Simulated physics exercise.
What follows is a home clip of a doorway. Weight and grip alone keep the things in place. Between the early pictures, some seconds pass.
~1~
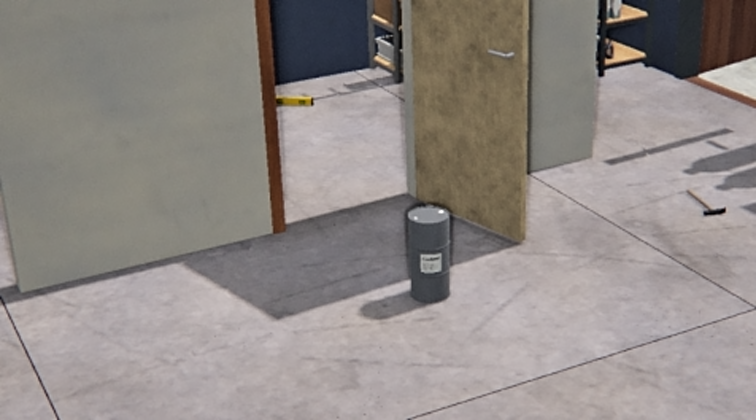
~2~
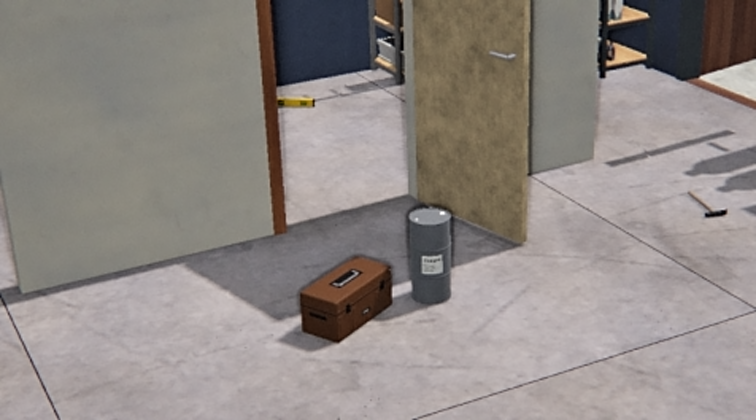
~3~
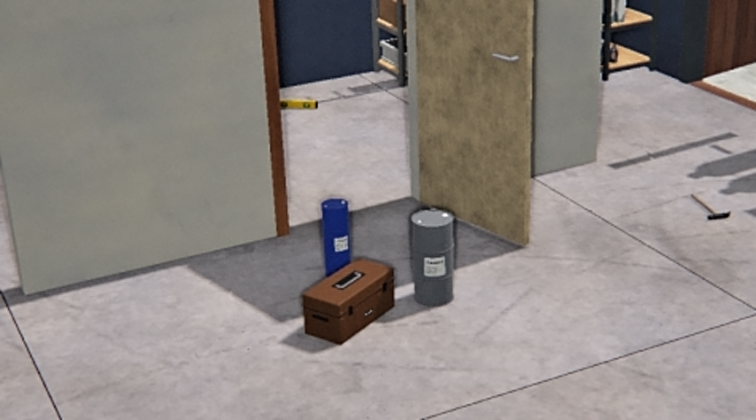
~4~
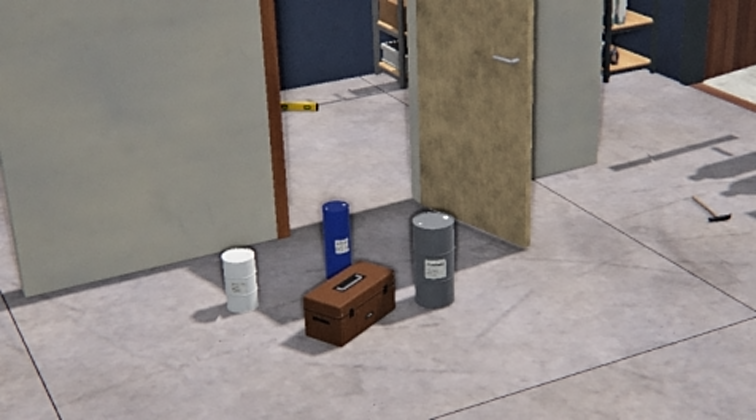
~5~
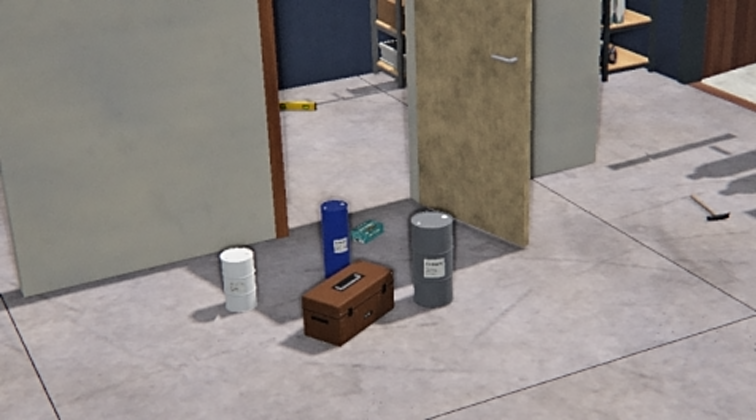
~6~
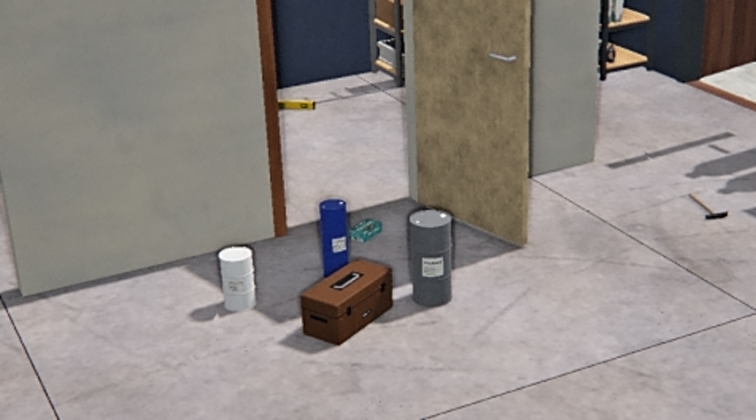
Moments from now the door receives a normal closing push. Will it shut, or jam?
So the door meets the frame after all.
Then, 0.80 s after the last picture, door 64° open.
Then, 1.20 s after the last picture, door 25° open; turquoise packet slid a little near (355, 228).
Then, 1.40 s after the last picture, door 5° open; turquoise packet slid about its own width near (331, 219).
At rest, door 0° open; moved from the start, turquoise packet; the other 4 in place. Seen from the same camera at the end, turquoise packet near (315, 209).
